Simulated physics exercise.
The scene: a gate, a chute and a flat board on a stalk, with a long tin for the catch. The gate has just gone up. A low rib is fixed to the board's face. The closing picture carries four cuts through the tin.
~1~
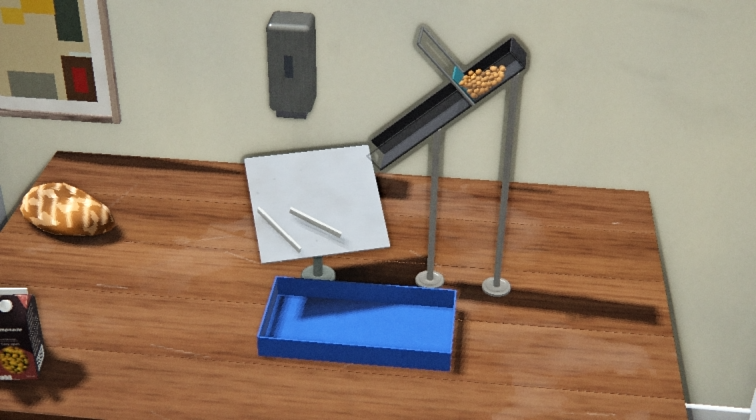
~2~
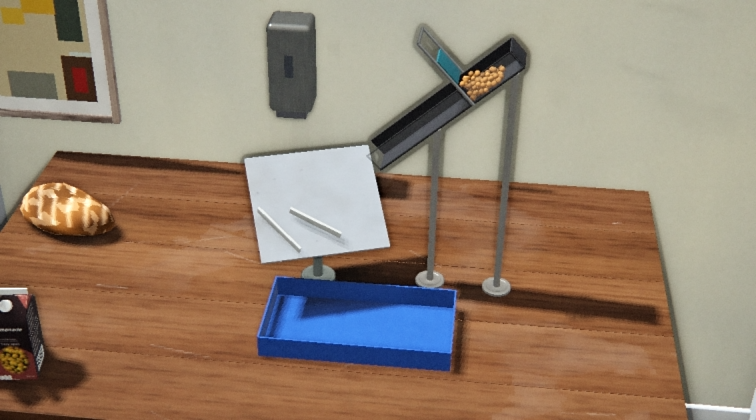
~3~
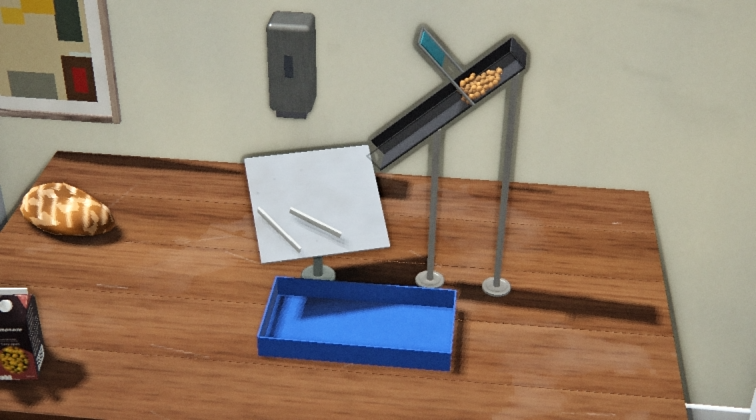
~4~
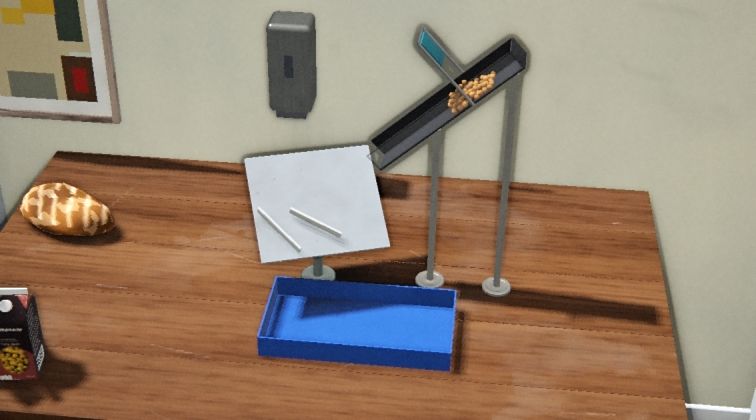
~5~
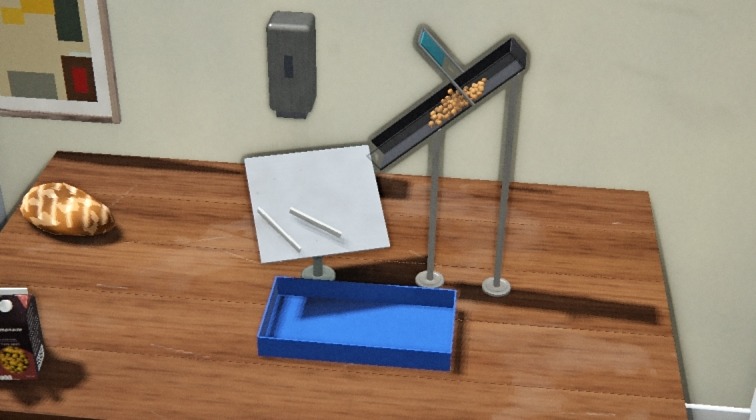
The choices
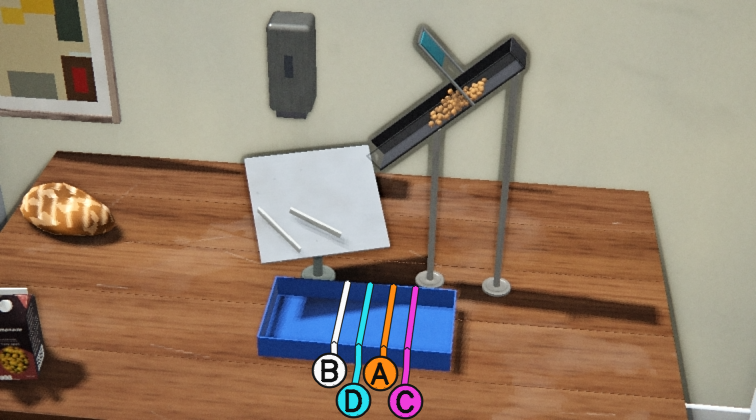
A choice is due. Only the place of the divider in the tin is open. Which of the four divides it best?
D is best.
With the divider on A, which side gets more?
Left.
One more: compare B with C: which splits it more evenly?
The answer is B.
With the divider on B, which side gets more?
More lands on the right.
On the marked copy, line A crosses the front rim at (383, 347); line B crosses the front rim at (334, 343); line C crosses the front rim at (407, 349); line D crosses the front rim at (358, 345).
With A, of what is caught, nearly all on the left of the divider, a small part on the right.
With B, of what is caught, a small part on the left of the divider, most on the right.
With C, of what is caught, all on the left of the divider, none on the right.
With D, of what is caught, about half on the left of the divider, about half on the right.
